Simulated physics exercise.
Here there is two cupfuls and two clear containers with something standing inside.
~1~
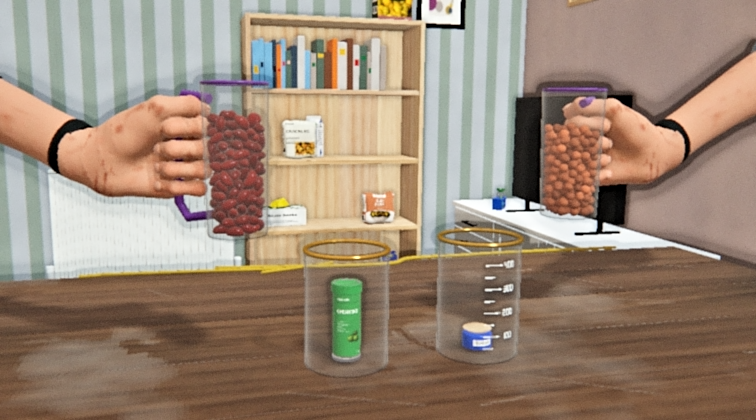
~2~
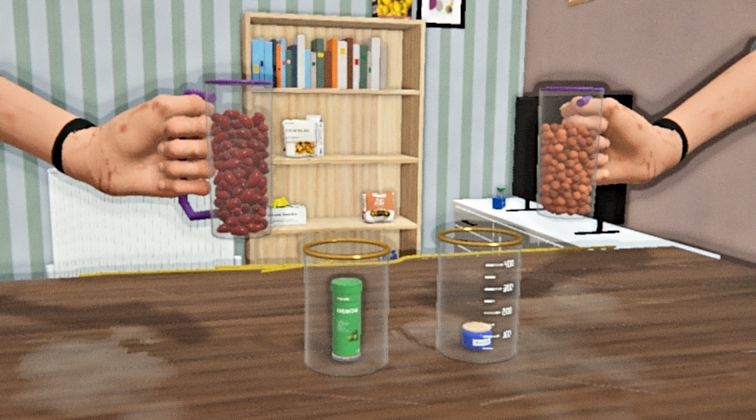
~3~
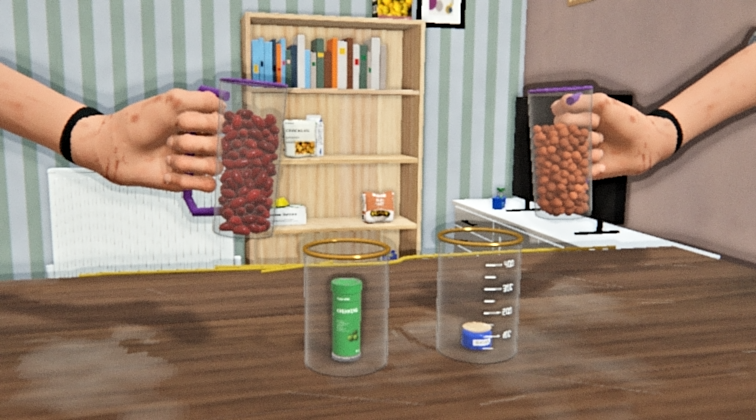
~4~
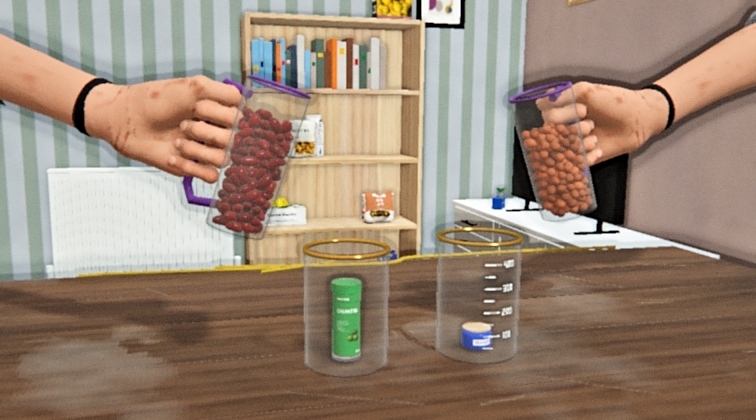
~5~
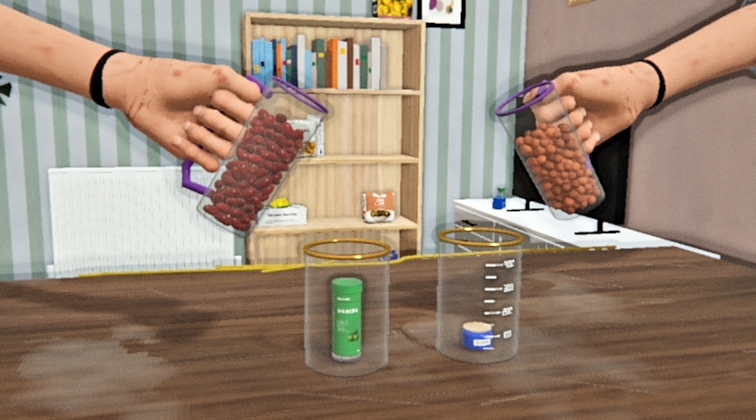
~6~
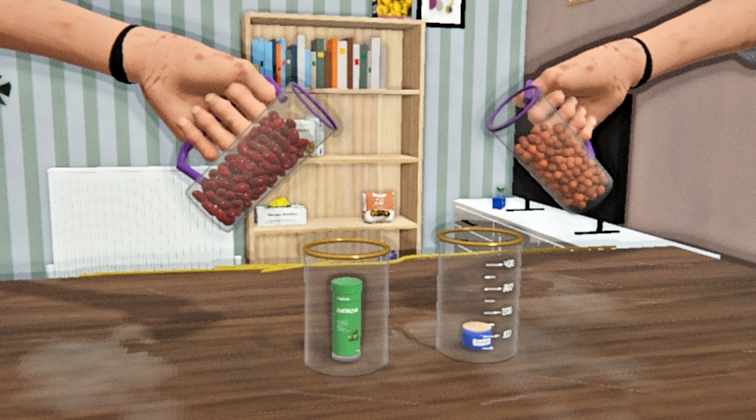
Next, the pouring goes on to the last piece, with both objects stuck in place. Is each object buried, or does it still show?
As I see it, left object: In sight; right object: Out of sight.
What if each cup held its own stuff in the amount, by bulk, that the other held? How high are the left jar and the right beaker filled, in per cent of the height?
The left one reaches 60 % of its height, the right one 50 %.
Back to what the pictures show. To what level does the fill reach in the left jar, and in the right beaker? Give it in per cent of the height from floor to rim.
Left 65 %, right 45 %.
Then, 0.31 s on from there, left jar empty, all of its cupful still in the cup; right beaker empty, all of its cupful still in the cup.
Then, 0.65 s on from there, left jar nearly empty, nearly all of its cupful still in the cup; right beaker nearly empty, nearly all of its cupful still in the cup.
Then, 1.05 s on from there, left jar half full, none of its cupful still in the cup; right beaker a third full, a small part of its cupful still in the cup.
In the end, left jar two thirds full (surface near (347, 286)), nothing beside it; right beaker half full (surface near (478, 296)), a scatter of pieces on the table; the left thing is still showing; the right thing is covered.
